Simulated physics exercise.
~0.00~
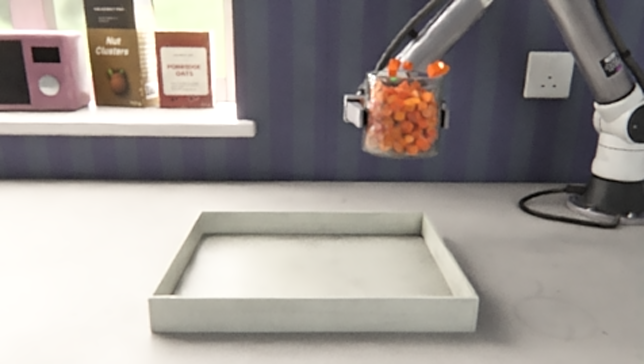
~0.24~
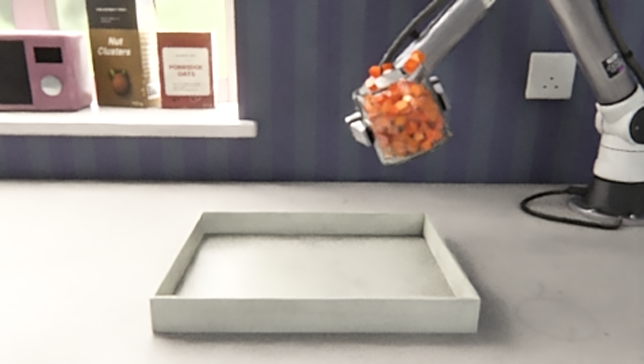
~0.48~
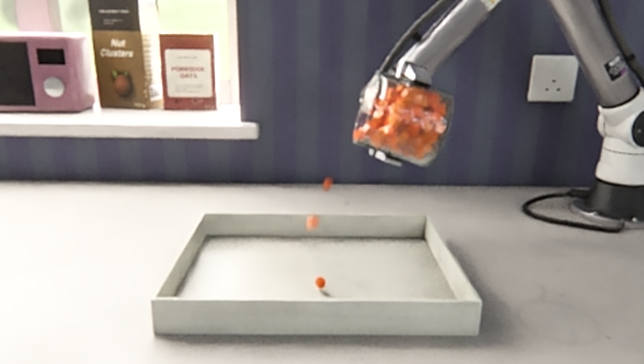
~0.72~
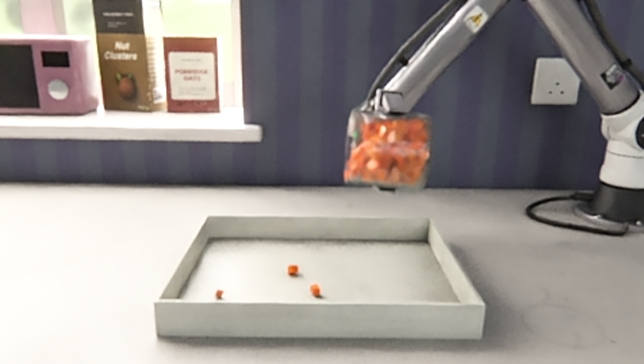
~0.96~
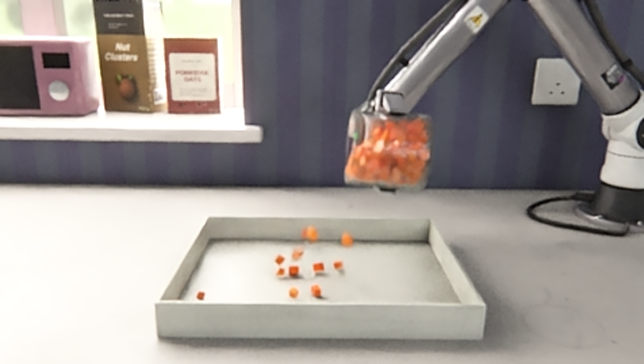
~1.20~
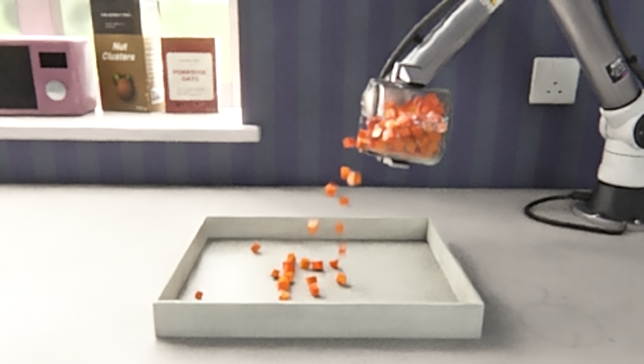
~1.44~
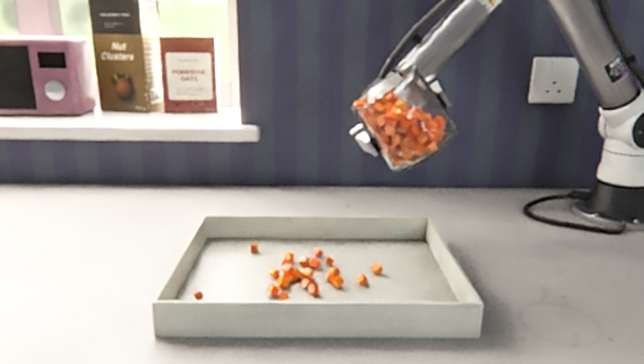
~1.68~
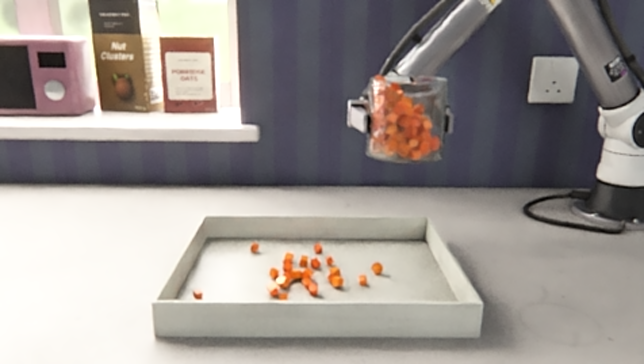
The footage shows a robot arm holding a clear cup of orange vegetable dice above a pale tray, tipping it onto its side so some pieces tumble out, then turning it upright again, with most dice still in the cup and a small scattered cluster in the tray.
